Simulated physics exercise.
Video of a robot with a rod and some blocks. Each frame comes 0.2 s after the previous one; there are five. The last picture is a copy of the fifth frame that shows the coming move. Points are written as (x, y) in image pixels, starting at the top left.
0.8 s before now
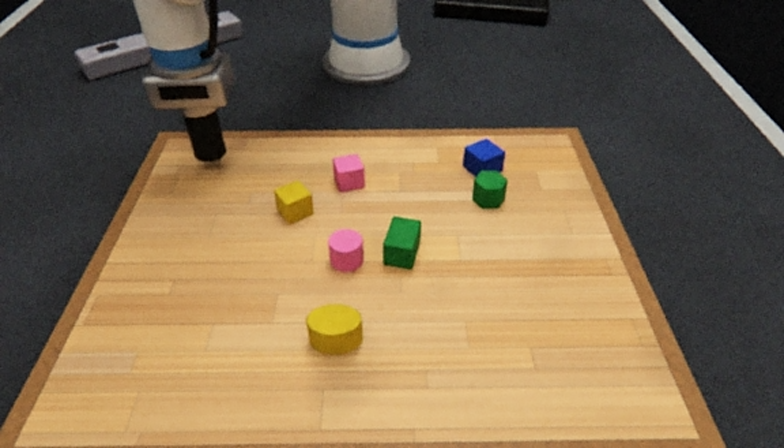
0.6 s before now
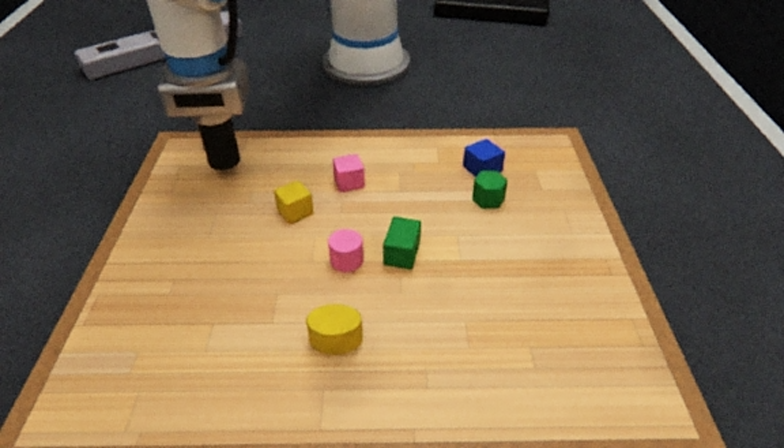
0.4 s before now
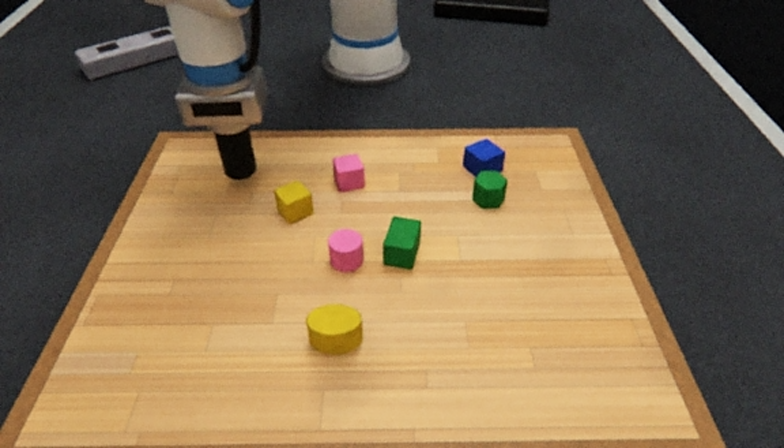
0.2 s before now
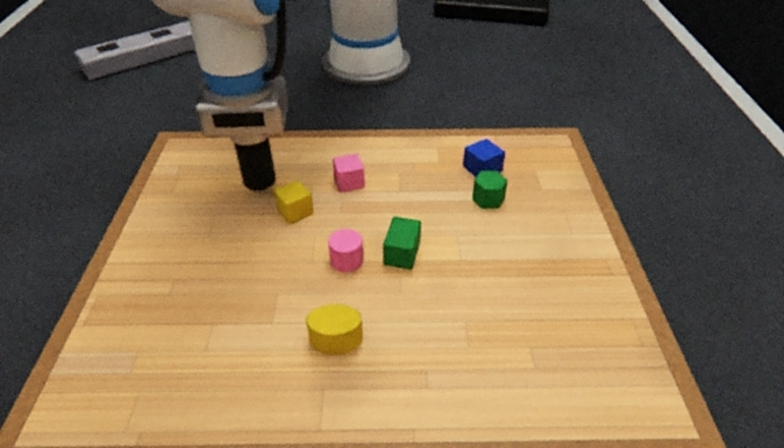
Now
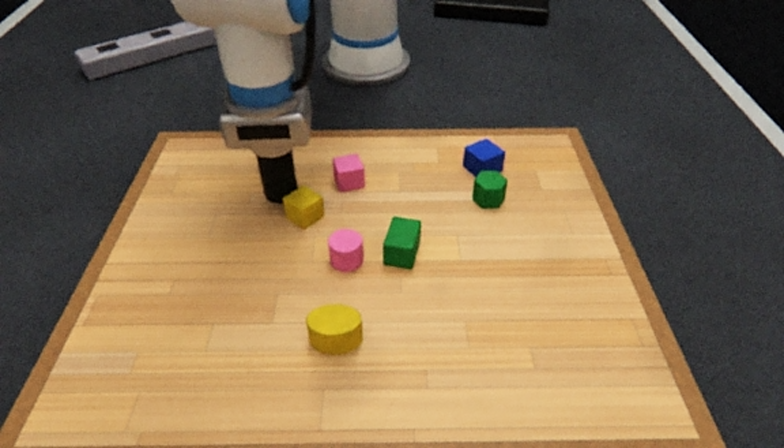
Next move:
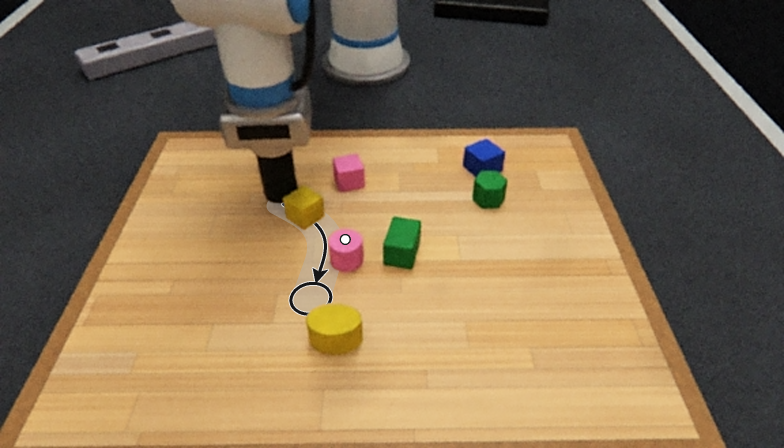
At the start, a robot arm holds a black rod near the top left corner of a wooden board scattered with colored blocks. The arm moves the rod right and toward the viewer, reaches the yellow cube, and nudges it slightly right while the other blocks stay still.
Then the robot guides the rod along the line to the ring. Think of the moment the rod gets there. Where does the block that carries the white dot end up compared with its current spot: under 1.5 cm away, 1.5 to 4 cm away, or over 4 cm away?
It will move between 1.5 and 4 cm.
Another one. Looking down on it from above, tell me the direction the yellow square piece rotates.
Watching from overhead, you'd notice the yellow square piece rotating counter-clockwise.
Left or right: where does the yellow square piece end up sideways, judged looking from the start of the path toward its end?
Moves left.
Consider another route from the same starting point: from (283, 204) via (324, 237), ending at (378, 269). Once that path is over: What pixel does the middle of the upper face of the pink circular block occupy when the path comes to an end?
The spot you're after is about (383, 276) in the image.
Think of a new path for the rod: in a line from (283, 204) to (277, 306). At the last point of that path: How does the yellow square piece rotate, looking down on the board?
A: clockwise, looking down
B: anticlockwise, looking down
The answer is B.
Drawn move, from (283, 204) via (316, 225) and (324, 258), ending at (311, 298); the dot is on the pink circular block.
On the path given first. One third of the way, rod (315, 214); yellow square piece (342, 216), turned 15° anticlockwise.
Two thirds of the way, rod (322, 247); yellow square piece (358, 222), turned 40° anticlockwise; pink circular block (353, 251).
At the end, rod (309, 287); yellow square piece (358, 222), turned 40° anticlockwise; yellow oval still; pink circular block (353, 256).
